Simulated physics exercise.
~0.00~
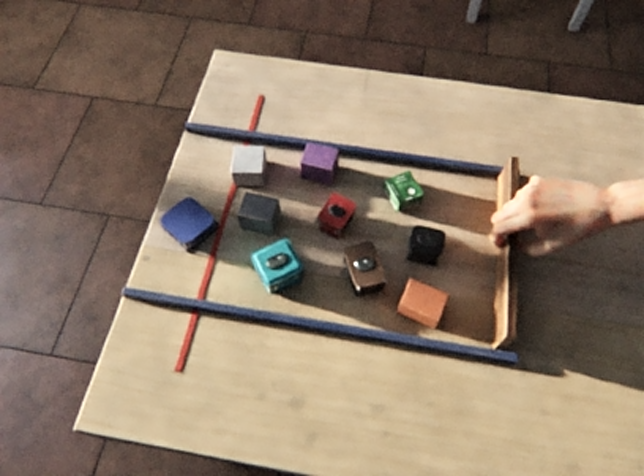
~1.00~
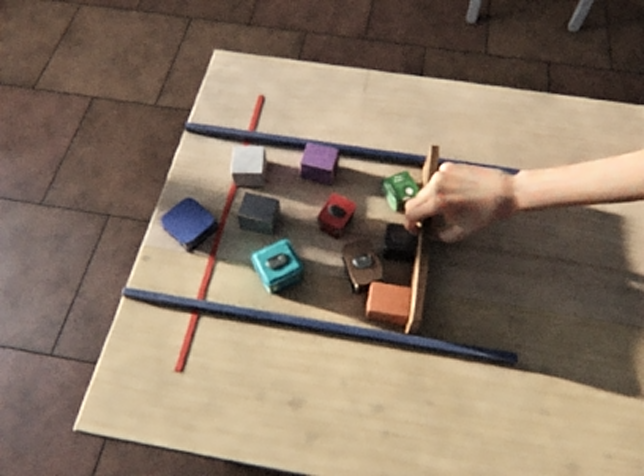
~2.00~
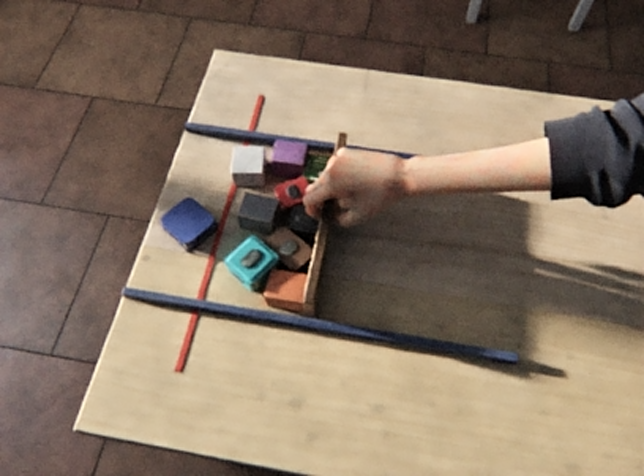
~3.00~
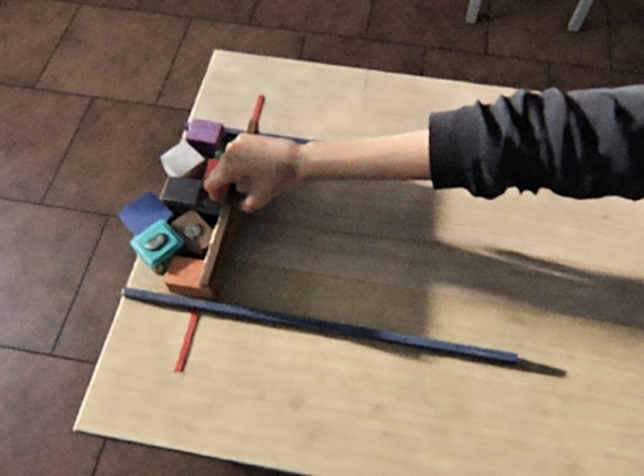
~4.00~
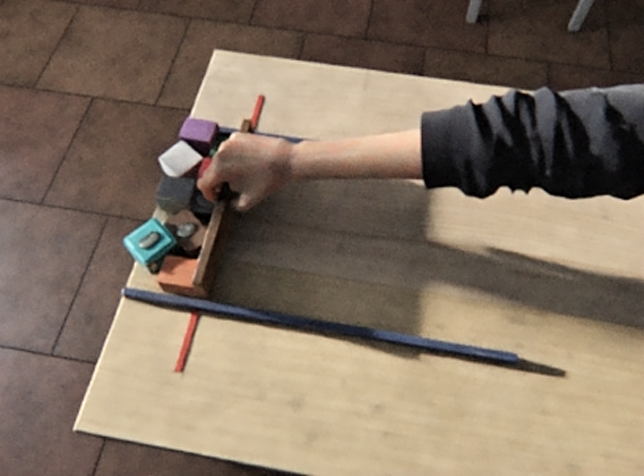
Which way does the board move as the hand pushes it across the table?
The board moves to the left, gathering the blocks in front of it.
